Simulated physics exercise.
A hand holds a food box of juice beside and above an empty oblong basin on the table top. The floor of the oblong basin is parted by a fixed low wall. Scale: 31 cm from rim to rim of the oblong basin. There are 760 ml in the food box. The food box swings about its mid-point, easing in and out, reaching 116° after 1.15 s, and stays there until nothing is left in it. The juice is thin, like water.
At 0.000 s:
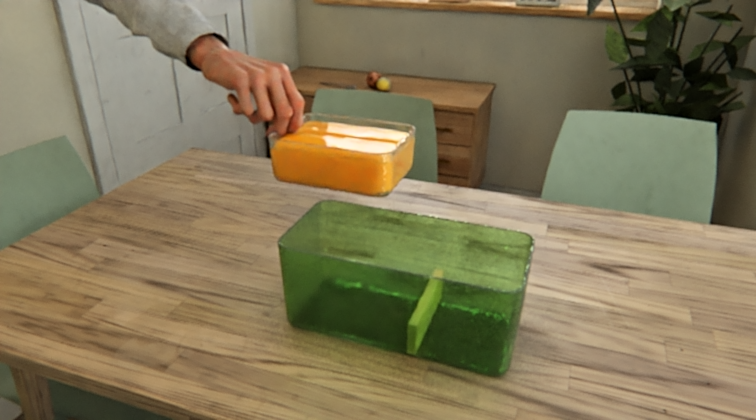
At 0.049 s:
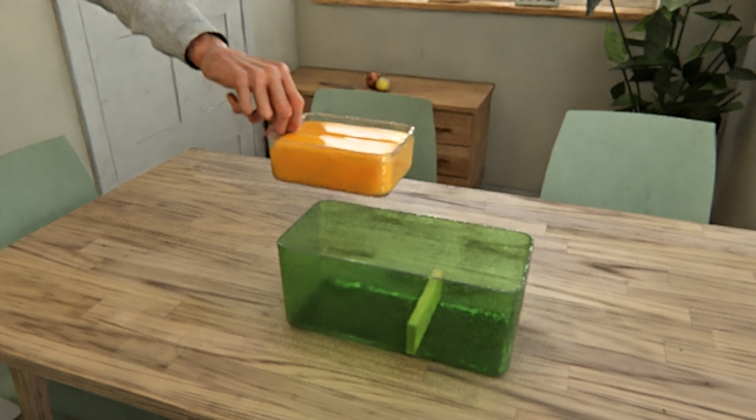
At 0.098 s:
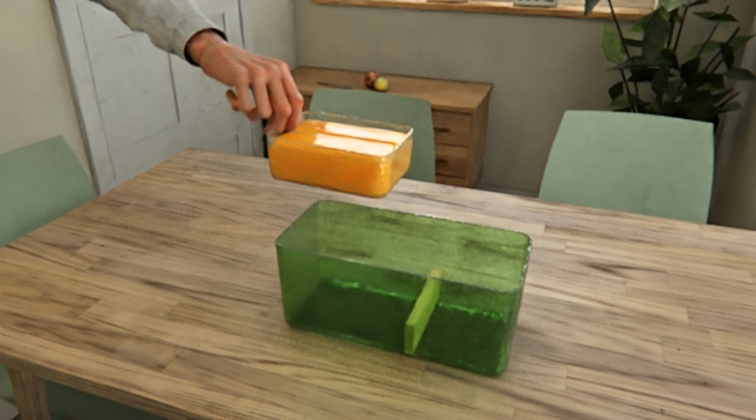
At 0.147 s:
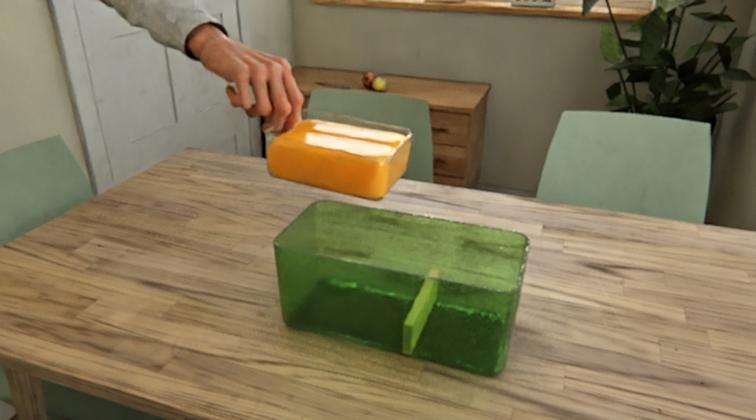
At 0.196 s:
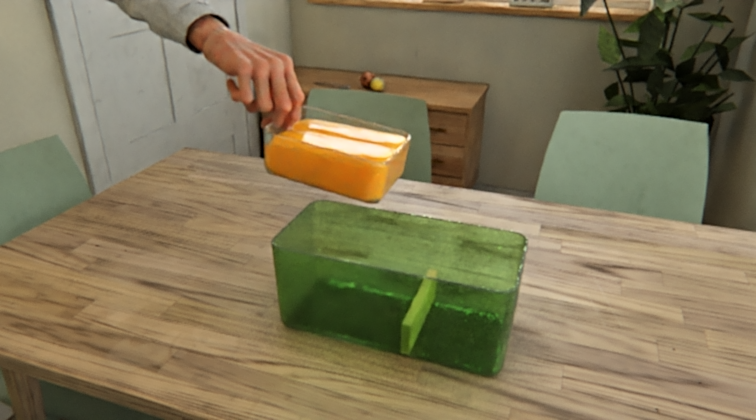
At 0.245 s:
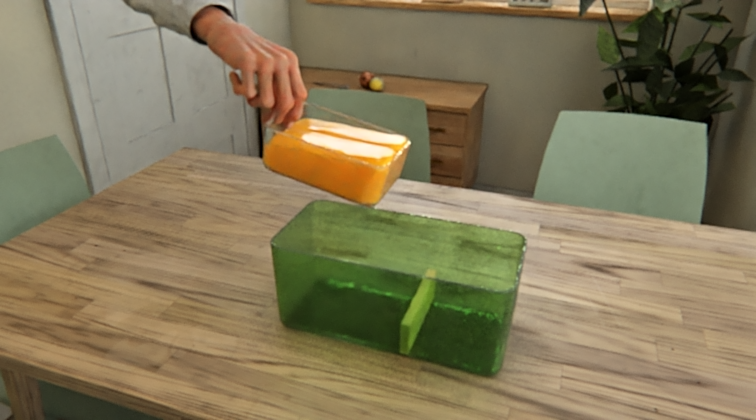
A room with a pale wooden dining table and light green chairs is seen from slightly above, with a wooden cabinet and a leafy plant behind. A hand at upper left holds a clear box of orange liquid above an empty, see-through green basin with a low dividing wall inside. The box slowly tilts, its right end dipping slightly, while the basin stays in place.
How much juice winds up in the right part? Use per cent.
The far part has some 65 per cent.
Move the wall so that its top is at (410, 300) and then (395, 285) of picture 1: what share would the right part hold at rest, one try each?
First 70, then 80 per cent.
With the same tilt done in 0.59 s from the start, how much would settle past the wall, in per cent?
In that case some 50 per cent.
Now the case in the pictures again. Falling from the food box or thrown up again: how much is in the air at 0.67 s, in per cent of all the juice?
Near 36 in a hundred.
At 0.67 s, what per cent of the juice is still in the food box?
Some 22 per cent.
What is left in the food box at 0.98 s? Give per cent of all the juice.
Near 2 in a hundred.
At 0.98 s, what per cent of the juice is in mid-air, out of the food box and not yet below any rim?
Some 2 per cent.
By 0.67 s the tilt is 72° and 21 per cent is still to pour, 2 is left of the wall and 39 right of it.
By 0.98 s the tilt is 110° and 2 per cent is still to pour, 25 is left of the wall and 65 right of it.
By 1.30 s the tilt is 116° and 0 per cent is still to pour, 30 is left of the wall and 65 right of it.
By 1.65 s the tilt is 116° and 0 per cent is still to pour, 29 is left of the wall and 65 right of it.
At rest 29 per cent lies left of the wall, 65 right of it and 6 outside.
